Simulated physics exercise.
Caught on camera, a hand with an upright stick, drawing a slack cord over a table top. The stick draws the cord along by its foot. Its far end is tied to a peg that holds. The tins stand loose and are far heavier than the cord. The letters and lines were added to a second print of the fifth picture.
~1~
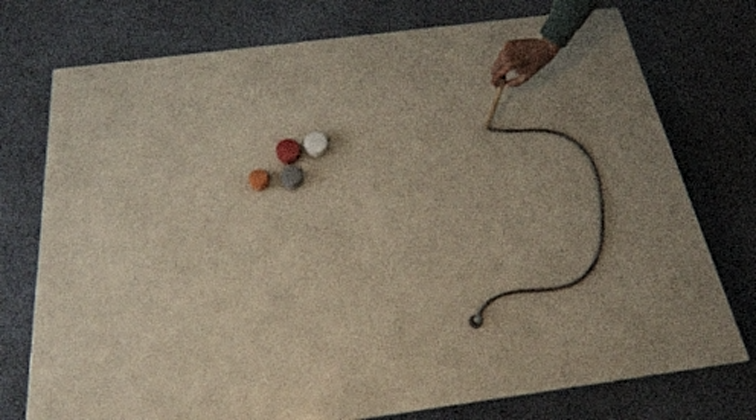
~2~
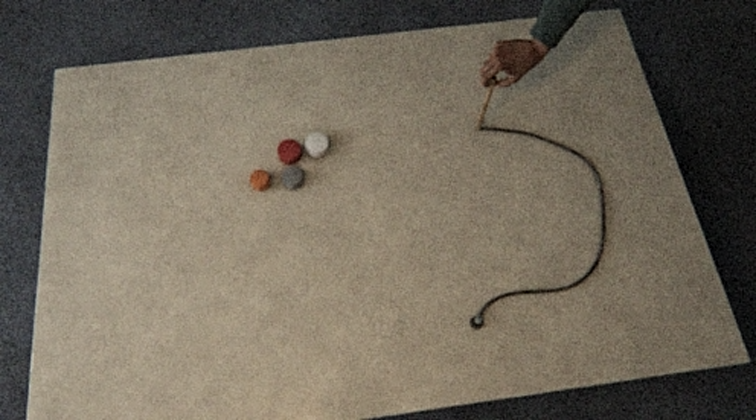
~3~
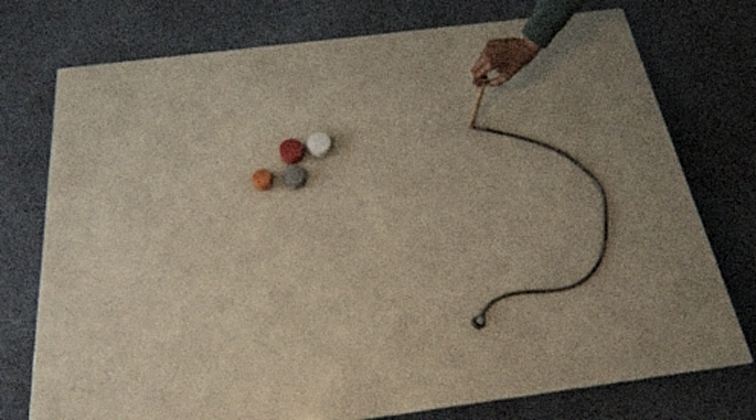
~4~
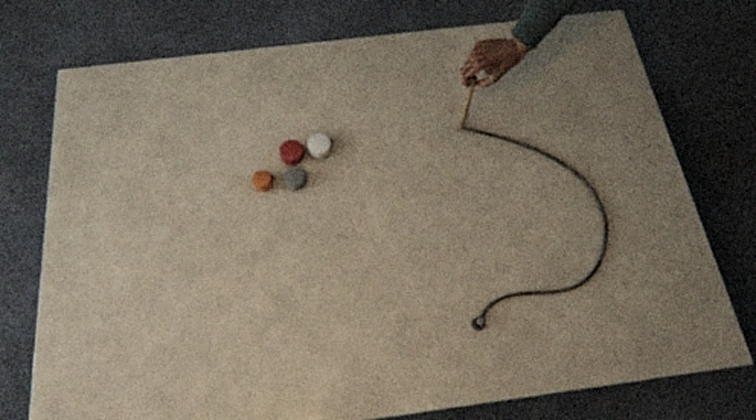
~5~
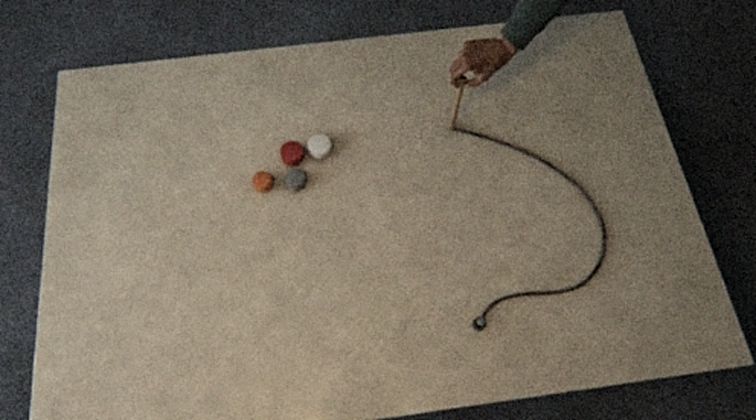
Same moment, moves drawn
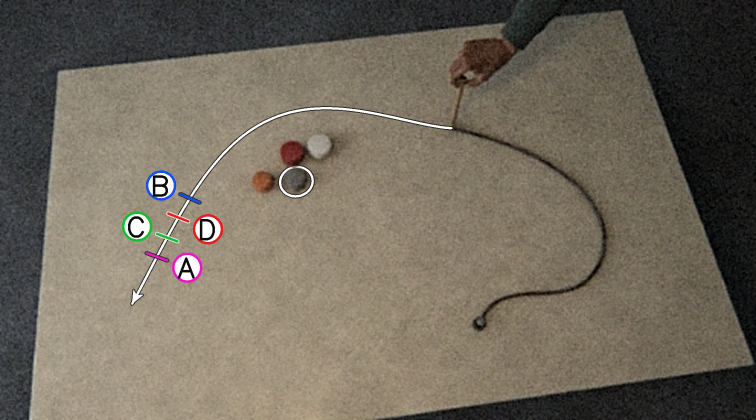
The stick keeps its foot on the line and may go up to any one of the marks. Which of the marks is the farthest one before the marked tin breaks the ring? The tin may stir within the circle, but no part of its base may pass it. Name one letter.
The farthest safe stop is B.
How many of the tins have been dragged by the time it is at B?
Two.
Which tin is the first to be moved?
The white one.
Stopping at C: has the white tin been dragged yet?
Yes.
On the copy, A at (157, 257); B at (190, 198); C at (167, 238); D at (178, 218); the ring at (296, 182); the route from (452, 128) via (254, 128) to (132, 304).
On B. First, foot of the stick (349, 110); grey tin (296, 179).
Then, foot of the stick (250, 131); grey tin (296, 179).
Finally, foot of the stick (190, 199); red tin (289, 161); grey tin (296, 180); white tin (312, 166); the grey tin is still in its ring.
By contrast, A drags the ringed tin to (287, 220); C drags the ringed tin to (289, 207); D drags the ringed tin to (294, 193).
